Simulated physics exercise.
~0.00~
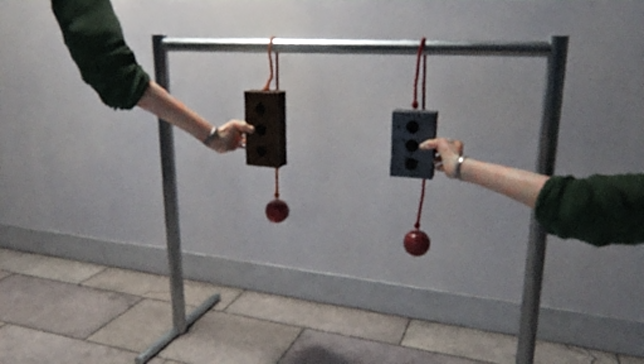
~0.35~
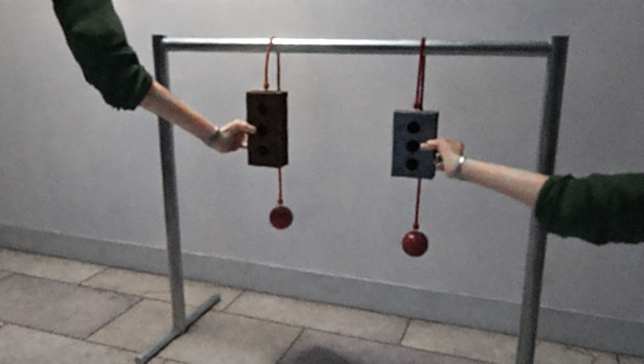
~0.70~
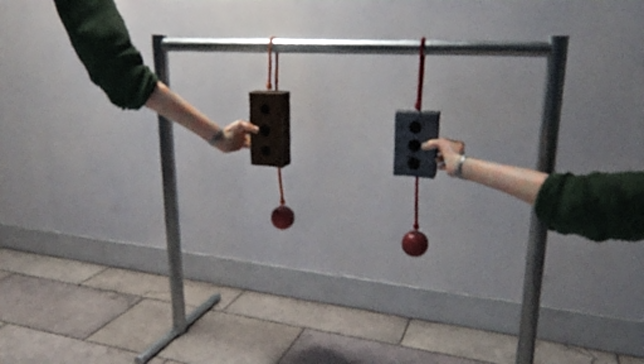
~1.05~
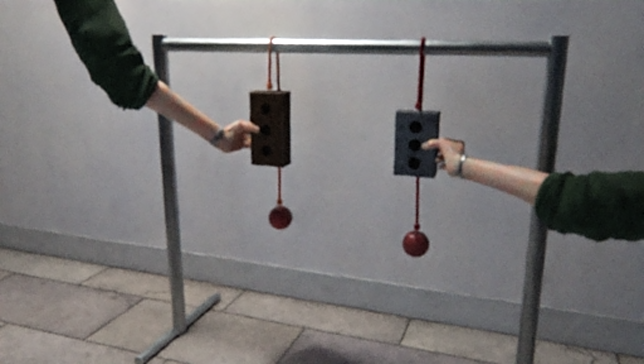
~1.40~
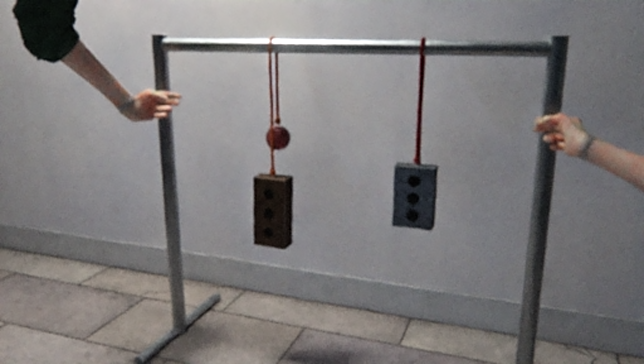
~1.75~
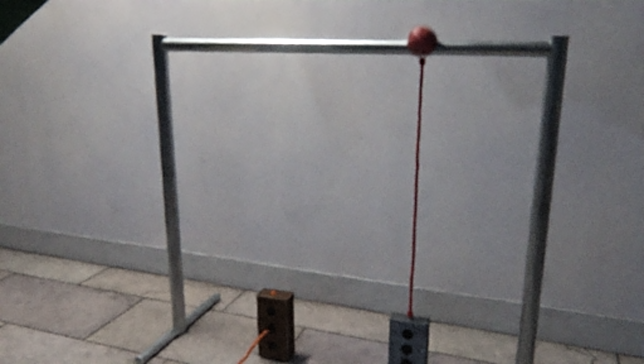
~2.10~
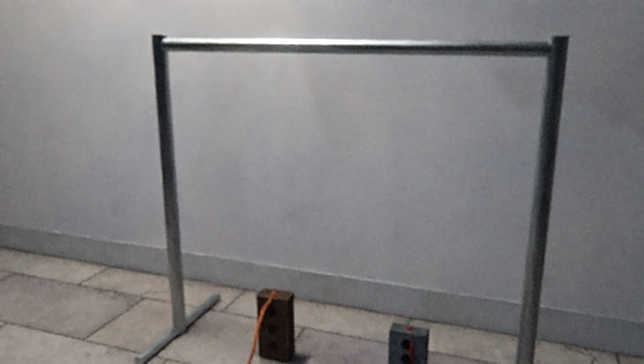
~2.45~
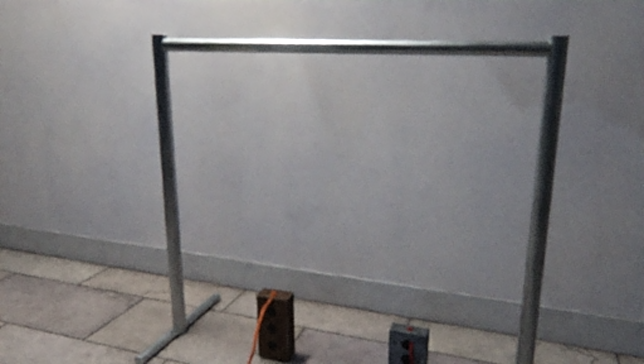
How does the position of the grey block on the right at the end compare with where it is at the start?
At the start the grey block hangs below the rail, steadied by a hand. By the end it is on the floor, almost straight below where it hung.
